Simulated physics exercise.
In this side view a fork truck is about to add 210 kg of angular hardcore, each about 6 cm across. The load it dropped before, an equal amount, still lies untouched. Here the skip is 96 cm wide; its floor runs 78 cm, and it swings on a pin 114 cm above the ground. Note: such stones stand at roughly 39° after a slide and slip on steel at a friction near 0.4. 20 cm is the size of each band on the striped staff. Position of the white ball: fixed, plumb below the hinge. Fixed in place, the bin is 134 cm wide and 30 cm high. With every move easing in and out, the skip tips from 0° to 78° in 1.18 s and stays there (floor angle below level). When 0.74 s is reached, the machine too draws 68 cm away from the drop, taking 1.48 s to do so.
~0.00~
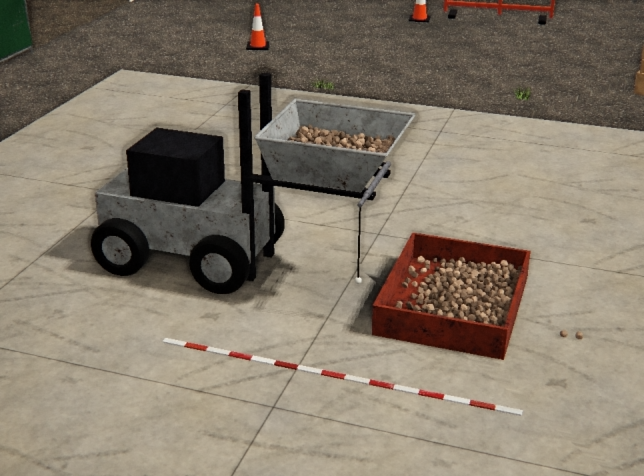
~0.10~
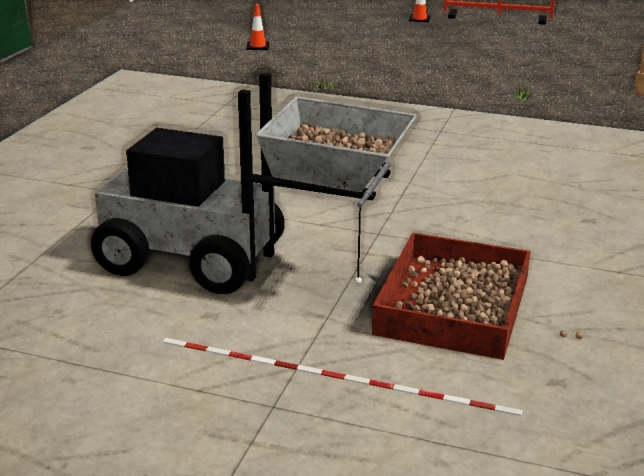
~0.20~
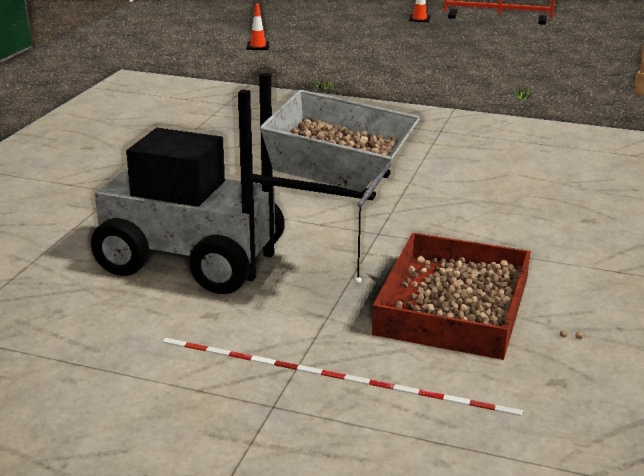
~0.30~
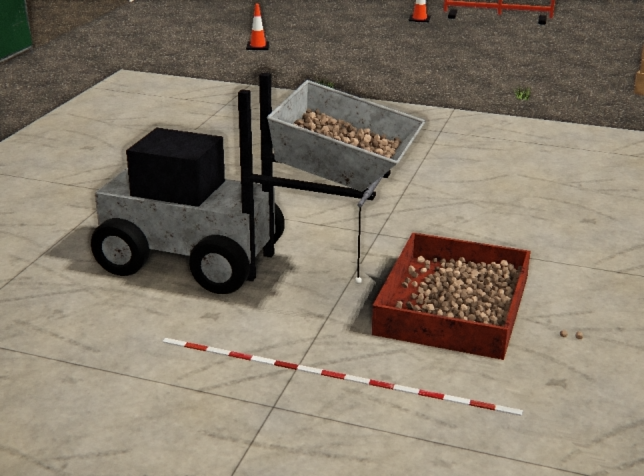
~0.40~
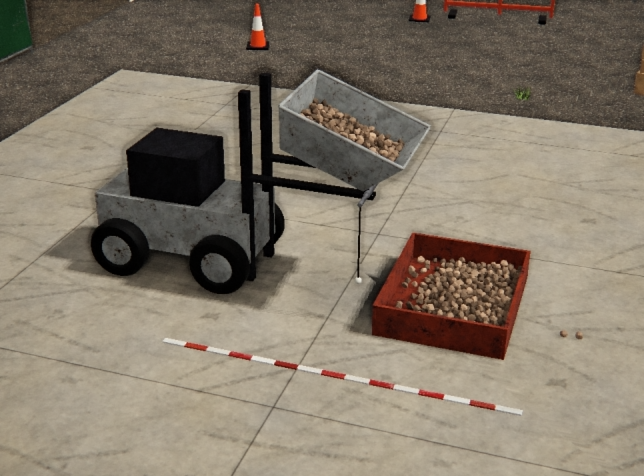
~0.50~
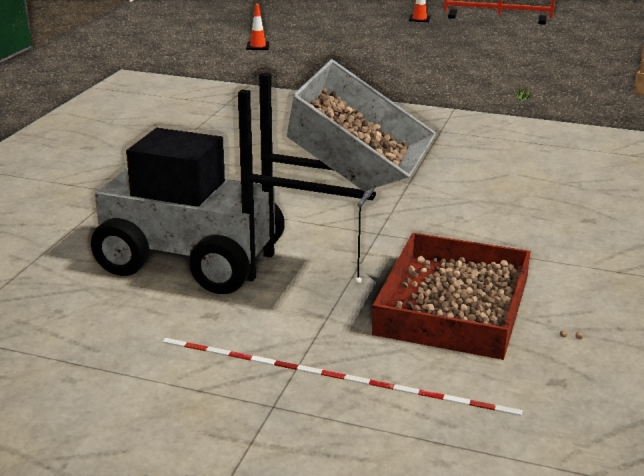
The clip opens on a small fork truck holding a level grey skip of brownish stones beside a low red bin already containing similar stones. The skip tilts gradually, its left end rising steadily and its right end dipping slightly, while the truck and the stones in the bin stay still.
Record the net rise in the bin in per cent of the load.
Net rise: About 61 %.
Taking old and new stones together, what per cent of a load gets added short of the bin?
About 30 per cent.
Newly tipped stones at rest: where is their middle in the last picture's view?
Near (415, 286).
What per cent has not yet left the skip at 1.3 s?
Roughly 85 per cent remains inside.
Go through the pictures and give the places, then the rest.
The skip is at 0°, its lip at (386, 156); the top of the load is at (362, 142). The earlier load is highest near (462, 284), 25 cm above ground level, 100 % in the bin, in the first frame.
Lip at (387, 156), floor tilted 2°, highest stones at (336, 138); the stones move at 0.2 m/s on average, in the second frame.
Lip at (391, 159), floor tilted 6°, highest stones at (317, 130); the stones move at 0.5 m/s on average, in the third frame.
The skip is at 13°, its lip at (397, 163); the top of the load is at (310, 120); the stones move at 0.6 m/s on average, in the fourth frame.
Lip at (403, 169), floor tilted 21°, highest stones at (315, 109); the stones move at 0.7 m/s on average, in the fifth frame.
The skip is at 30°, its lip at (409, 176); the top of the load is at (323, 100); the stones move at 0.7 m/s on average, in the sixth frame.
After 0.9 s the floor is at 65°; in per cent of one load, 100 in the skip, 100 in the bin; the foremost stones are at (526, 311).
After 1.3 s the floor is at 78°; in per cent of one load, 85 in the skip, 115 in the bin; the foremost stones are at (526, 312).
After 2.7 s the floor is at 78°; in per cent of one load, 20 in the skip, 19 short of the bin, 160 in the bin, 1 beside or beyond the bin; the foremost stones are at (526, 312).
After 5.0 s the floor is at 78°; in per cent of one load, 10 in the skip, 29 short of the bin, 160 in the bin, 1 beside or beyond the bin; the foremost stones are at (526, 312). Net gain in the bin, 61.
